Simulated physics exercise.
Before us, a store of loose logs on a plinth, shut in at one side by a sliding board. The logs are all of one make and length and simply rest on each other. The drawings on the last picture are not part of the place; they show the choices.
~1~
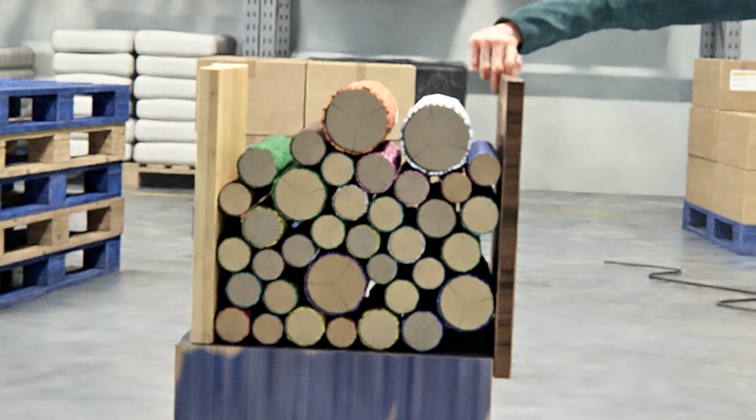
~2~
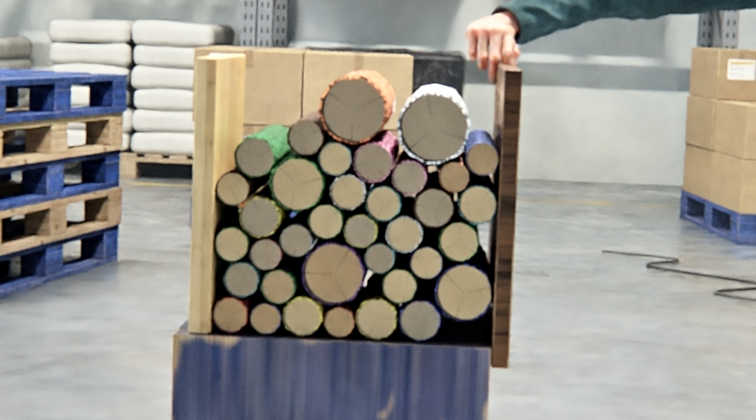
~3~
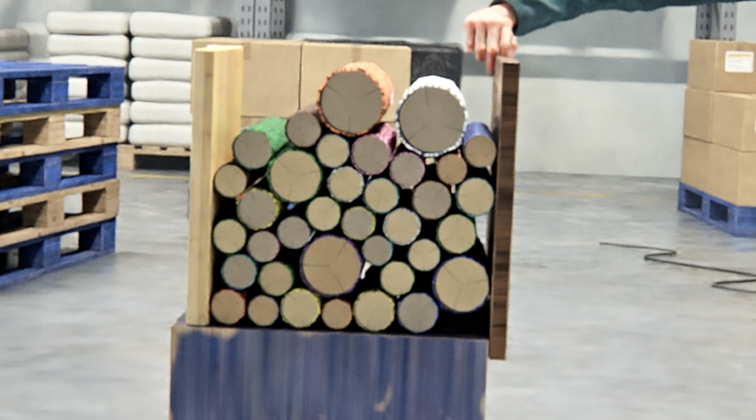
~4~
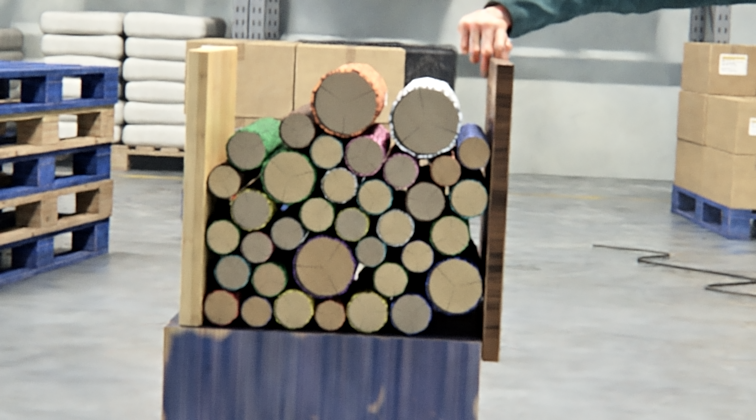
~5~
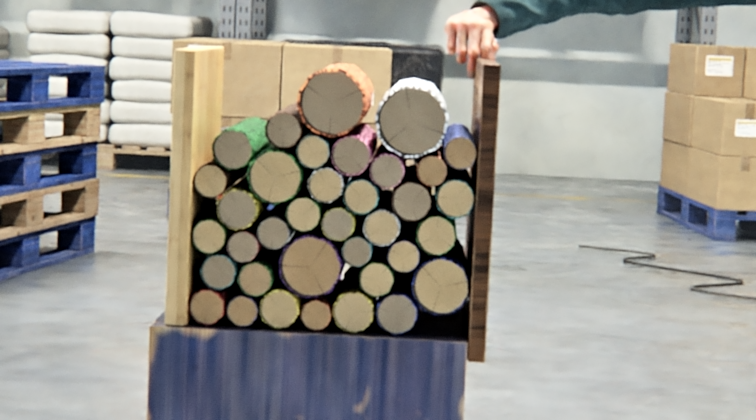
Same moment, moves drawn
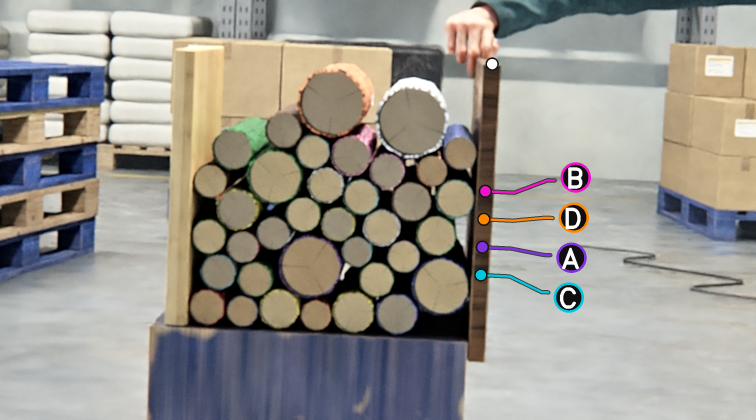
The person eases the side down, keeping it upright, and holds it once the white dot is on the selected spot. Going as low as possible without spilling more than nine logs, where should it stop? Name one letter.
It can be let down to C.
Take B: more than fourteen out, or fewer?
Fewer than fourteen.
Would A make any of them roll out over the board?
Yes, at A.
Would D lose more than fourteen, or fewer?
It loses fewer than fourteen.
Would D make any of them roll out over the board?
Yes, at D.
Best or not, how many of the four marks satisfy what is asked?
Four of the four.
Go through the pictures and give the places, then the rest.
A log (484, 169); a log (308, 147); side board (504, 215), in the first frame.
Side board (502, 205); a log (230, 315), in the second frame.
A log (418, 312); a log (239, 272), in the third frame.
A log (352, 224); a log (425, 201), in the fourth frame.
A log (325, 185); a log (460, 153); a log (283, 130), in the fifth frame.
On the marked copy, A at (482, 247); B at (485, 191); C at (481, 275); D at (484, 219); the white dot at (492, 64).
With C. Early on, top of the board (478, 152).
Further on, top of the board (473, 249).
At the end, top of the board (472, 273), about six out over the board.
As for the rest, A three out over the board; B none out over the board; D one out over the board.
